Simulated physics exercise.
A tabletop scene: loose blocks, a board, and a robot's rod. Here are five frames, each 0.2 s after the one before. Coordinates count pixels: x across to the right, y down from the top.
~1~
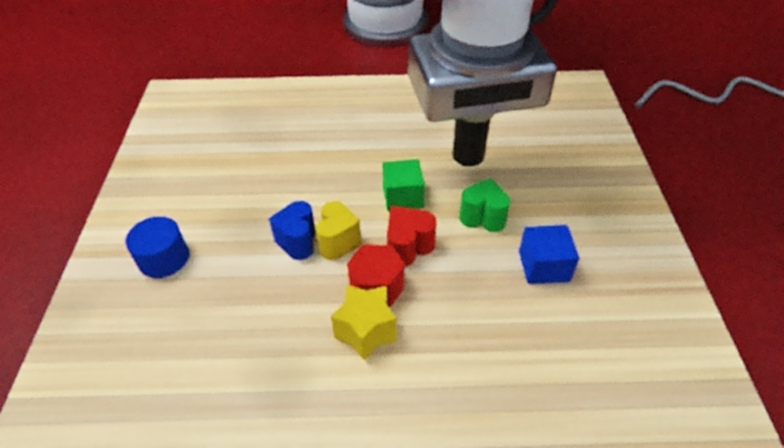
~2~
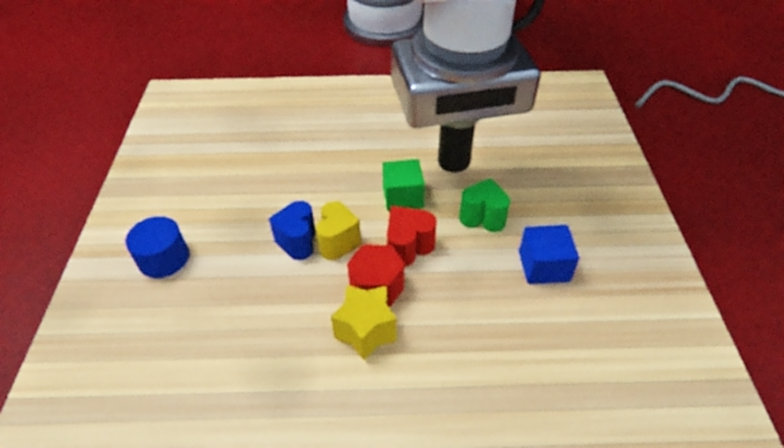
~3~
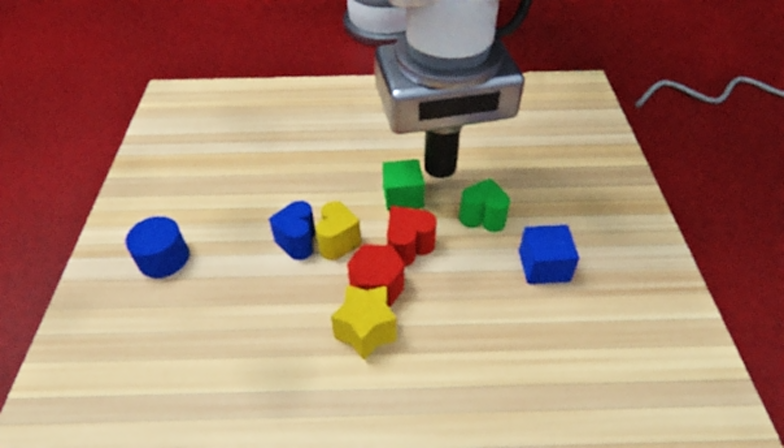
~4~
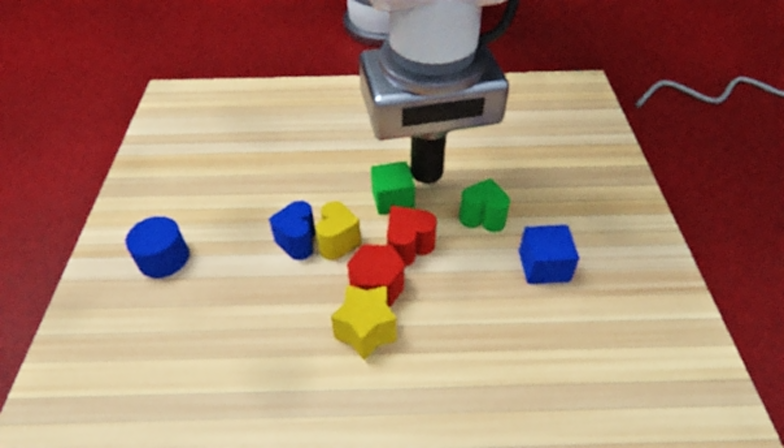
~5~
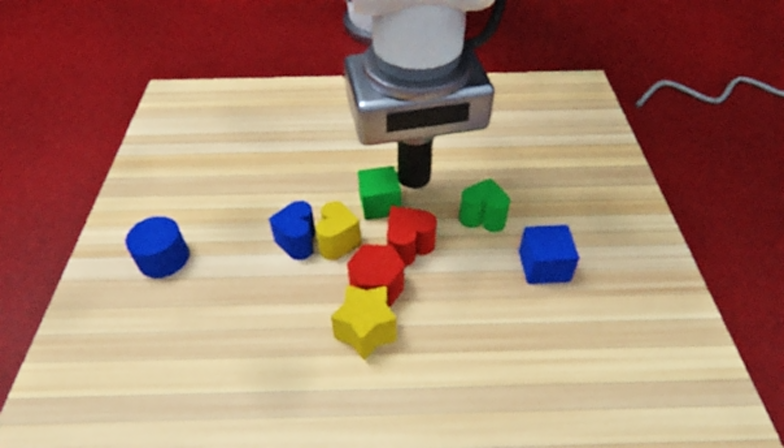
A robot arm's black rod moved left and slightly toward the viewer across a wooden board, then pushed the green block a short way left while the other colored blocks stayed still.
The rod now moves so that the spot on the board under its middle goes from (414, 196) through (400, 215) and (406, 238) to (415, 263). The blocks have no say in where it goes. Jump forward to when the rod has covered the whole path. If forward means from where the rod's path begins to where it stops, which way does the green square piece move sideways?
It goes toward the right-hand side.
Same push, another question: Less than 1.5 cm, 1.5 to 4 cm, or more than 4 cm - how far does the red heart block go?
Moves over 4 cm.
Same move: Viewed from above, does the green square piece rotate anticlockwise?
No, it doesn't check out.
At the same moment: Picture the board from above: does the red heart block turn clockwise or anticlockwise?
Seen from above, counterclockwise.
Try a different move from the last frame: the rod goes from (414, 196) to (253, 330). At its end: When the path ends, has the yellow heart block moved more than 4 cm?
Yes, that is what happens.
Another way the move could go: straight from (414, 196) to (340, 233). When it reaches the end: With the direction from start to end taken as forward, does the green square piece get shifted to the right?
Yes, I think so.
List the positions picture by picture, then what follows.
The first frame shows tip of the rod at (468, 157), middles of tops, red six-sided block at (376, 264), green square piece at (403, 172), red heart block at (409, 223).
The second frame shows rod at (454, 163), nothing pushed.
The third frame shows rod at (440, 169), nothing pushed.
The fourth frame shows rod at (427, 174), green square piece at (392, 175).
The fifth frame shows rod at (414, 179), red six-sided block at (376, 264), green square piece at (379, 180), red heart block at (409, 223).
What follows on the original path. Halfway along, rod at (402, 210); green square piece at (362, 188), turned 20° clockwise; red heart block at (410, 231), turned 15° anticlockwise.
At the end, rod at (415, 246); red six-sided block unmoved; green square piece at (362, 188), turned 20° clockwise; red heart block at (430, 270), turned 25° anticlockwise.
